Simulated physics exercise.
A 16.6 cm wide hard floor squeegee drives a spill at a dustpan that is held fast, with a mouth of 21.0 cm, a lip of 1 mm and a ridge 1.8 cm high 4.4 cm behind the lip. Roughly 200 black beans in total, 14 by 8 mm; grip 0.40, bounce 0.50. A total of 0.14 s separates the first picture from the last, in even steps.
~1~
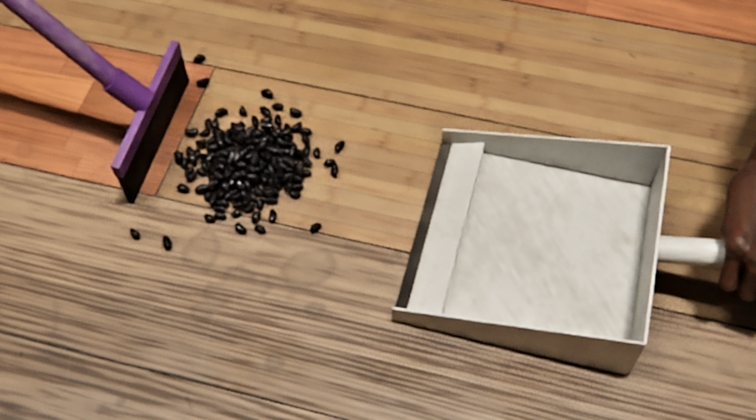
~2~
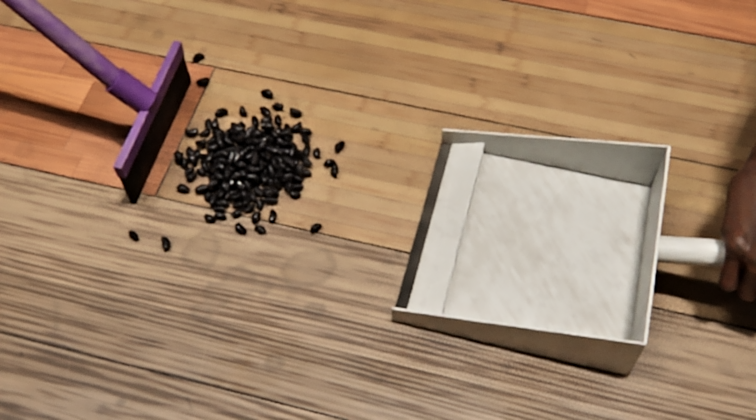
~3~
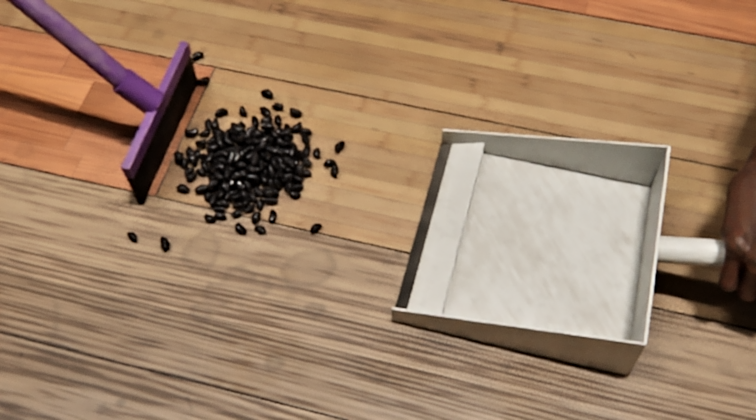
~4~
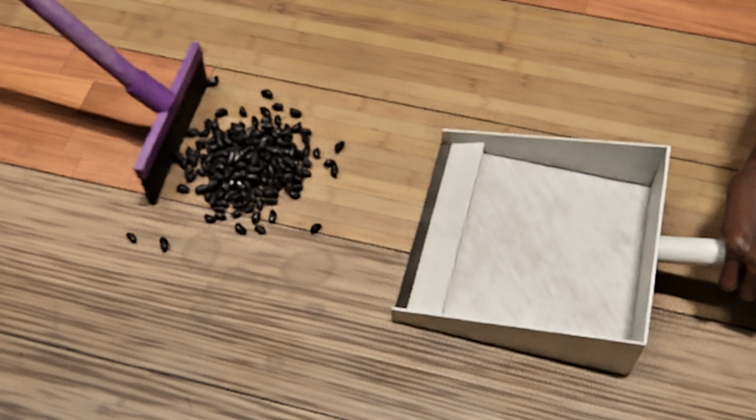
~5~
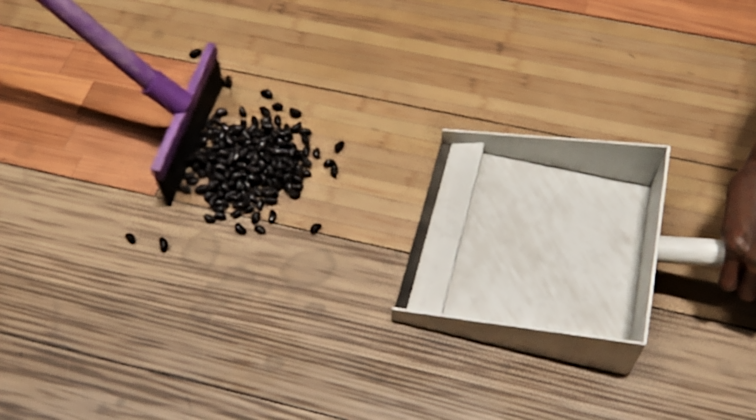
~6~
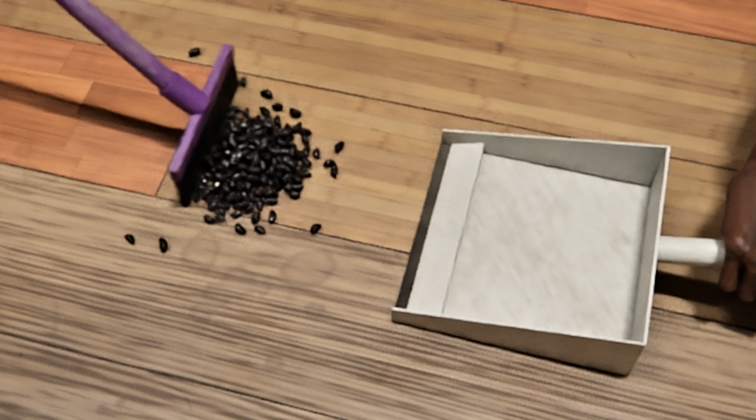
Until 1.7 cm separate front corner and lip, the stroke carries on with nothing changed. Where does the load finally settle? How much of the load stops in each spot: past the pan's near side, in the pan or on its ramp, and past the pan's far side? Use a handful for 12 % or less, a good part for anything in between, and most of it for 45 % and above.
My call is near side: A handful; pan: A good part; far side: A good part.
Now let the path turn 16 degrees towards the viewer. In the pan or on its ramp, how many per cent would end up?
45 per cent.
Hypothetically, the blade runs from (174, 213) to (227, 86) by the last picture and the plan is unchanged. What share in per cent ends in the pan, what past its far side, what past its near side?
That ends as pan 30, far 10, and near 10.
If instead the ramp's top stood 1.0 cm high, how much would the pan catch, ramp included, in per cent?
Around 40 per cent.
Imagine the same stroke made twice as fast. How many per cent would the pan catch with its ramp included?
It would be around 50 percent.
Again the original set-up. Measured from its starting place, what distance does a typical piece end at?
Some 20 cm.
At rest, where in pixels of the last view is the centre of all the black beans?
Close to pixel (431, 190).
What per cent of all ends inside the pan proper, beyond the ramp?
Estimate: Close to 5 per cent of the total.
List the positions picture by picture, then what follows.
The first frame shows blade from (119, 171) to (176, 51), moved 0.0 cm, 0 of the pieces shifted so far; middle of the pieces at (249, 156); pan at (548, 255).
The second frame shows blade from (122, 171) to (178, 51), moved 0.2 cm, 0 of the pieces shifted so far; middle of the pieces at (249, 156).
The third frame shows blade from (129, 172) to (185, 52), moved 1.0 cm, 1 of the pieces shifted so far; middle of the pieces at (249, 157).
The fourth frame shows blade from (141, 173) to (197, 52), moved 2.2 cm, 2 of the pieces shifted so far; middle of the pieces at (249, 156).
The fifth frame shows blade from (159, 174) to (212, 53), moved 3.9 cm, 21 of the pieces shifted so far; middle of the pieces at (249, 156).
The sixth frame shows blade from (176, 175) to (228, 54), moved 5.7 cm, 75 of the pieces shifted so far; middle of the pieces at (256, 161); pan at (547, 255).
Then, 0.19 s after the last picture, middle of the blade 12 cm from the lip; 0 % over the lip, far side 10 %, near side 0 %.
Then, 0.31 s after the last picture, middle of the blade 5 cm from the lip; 5 % over the lip, far side 15 %, near side 0 %.
Then, 0.56 s after the last picture, middle of the blade 2 cm from the lip; 35 % over the lip, far side 20 %, near side 5 %.
In the end, near side 5 %, pan 35 %, far side 20 %, in front of the lip or behind the blade 45 %.
